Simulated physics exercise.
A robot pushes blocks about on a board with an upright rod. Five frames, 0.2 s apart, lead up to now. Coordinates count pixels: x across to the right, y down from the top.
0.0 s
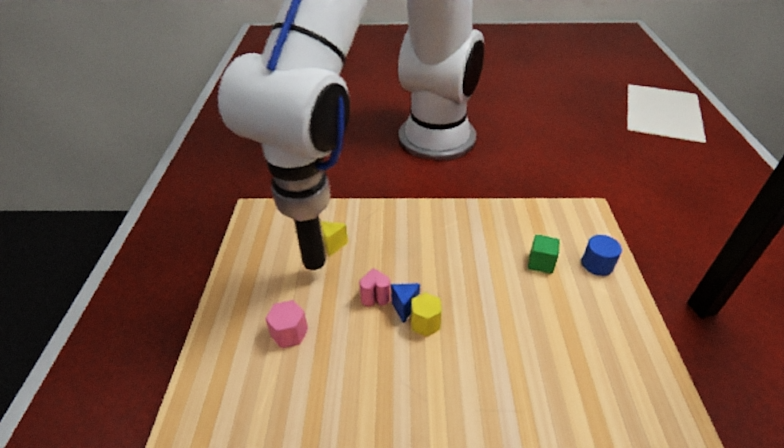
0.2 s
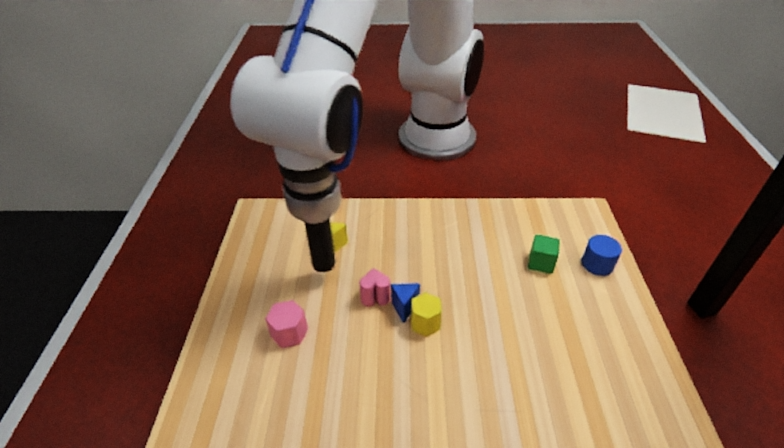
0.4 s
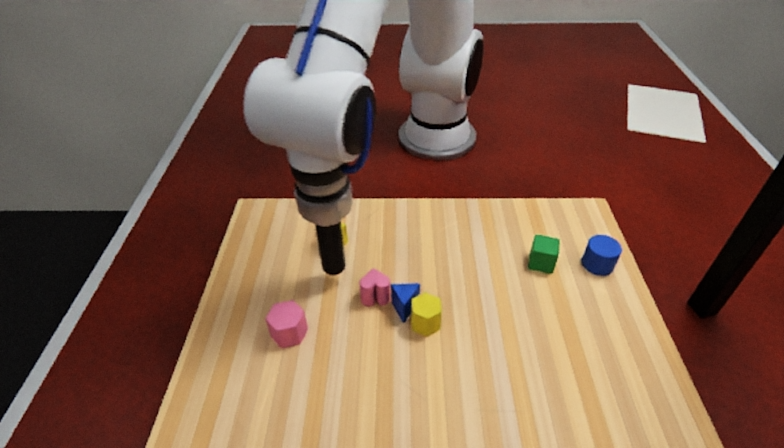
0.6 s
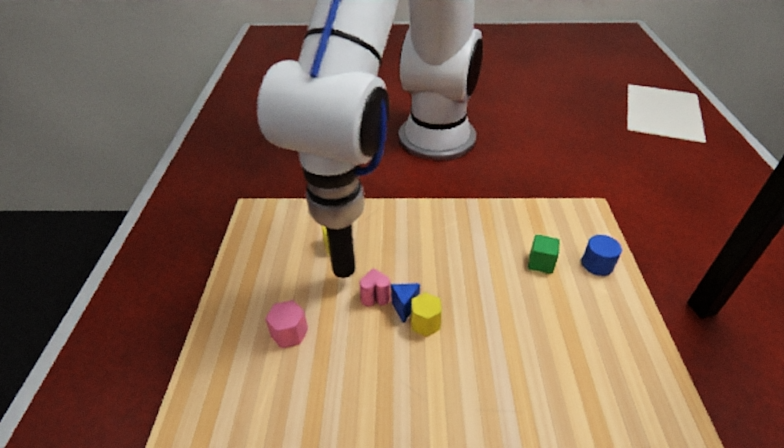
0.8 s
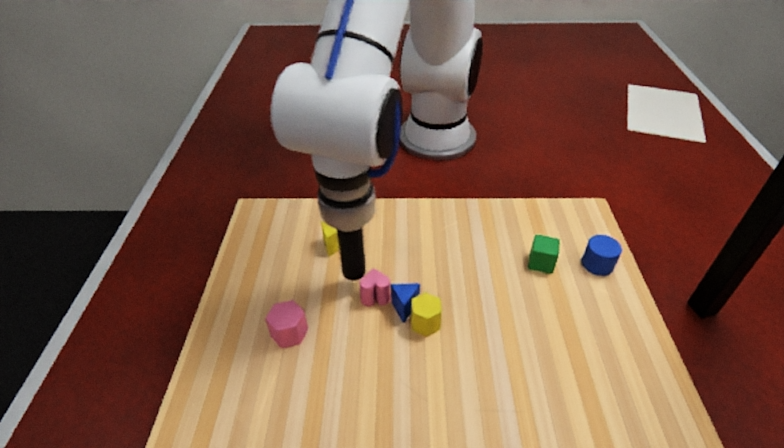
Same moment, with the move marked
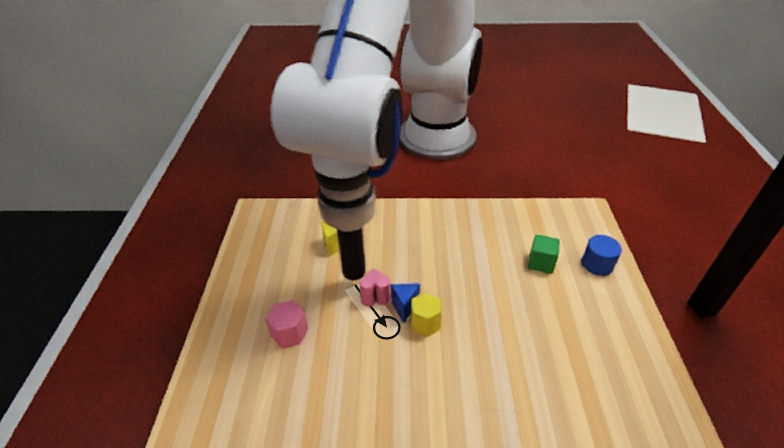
At the start, a robot arm holds a black rod upright over a wooden board, beside a yellow block near the upper left. The rod glides a short way right and slightly toward the viewer, passing in front of the yellow block and nearing the pink heart, while all the blocks stay still.
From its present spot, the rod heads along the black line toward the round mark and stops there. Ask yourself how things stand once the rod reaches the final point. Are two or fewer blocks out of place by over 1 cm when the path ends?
That would be a yes.
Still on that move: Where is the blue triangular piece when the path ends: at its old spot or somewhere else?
Shifted.
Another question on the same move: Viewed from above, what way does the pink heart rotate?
It goes round opposite to clock hands.
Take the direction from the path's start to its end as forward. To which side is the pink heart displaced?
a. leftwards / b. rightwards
a - leftwards.
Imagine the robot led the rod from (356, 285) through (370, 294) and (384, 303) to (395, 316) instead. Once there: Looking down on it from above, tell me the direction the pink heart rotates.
From overhead, anticlockwise.
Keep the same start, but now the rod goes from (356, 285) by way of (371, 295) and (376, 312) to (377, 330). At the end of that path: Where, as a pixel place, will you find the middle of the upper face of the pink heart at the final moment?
Its top centre lands on (401, 286).
Path on the board, from (356, 285) directly to (387, 328).
On the path given first. Halfway along, rod at (370, 293); pink heart at (396, 286), turned 70° anticlockwise; blue triangular piece at (417, 288), turned 40° clockwise.
At the end, rod at (386, 315); pink heart at (397, 287), turned 70° anticlockwise; blue triangular piece at (418, 288), turned 35° clockwise; yellow hexagon in place.
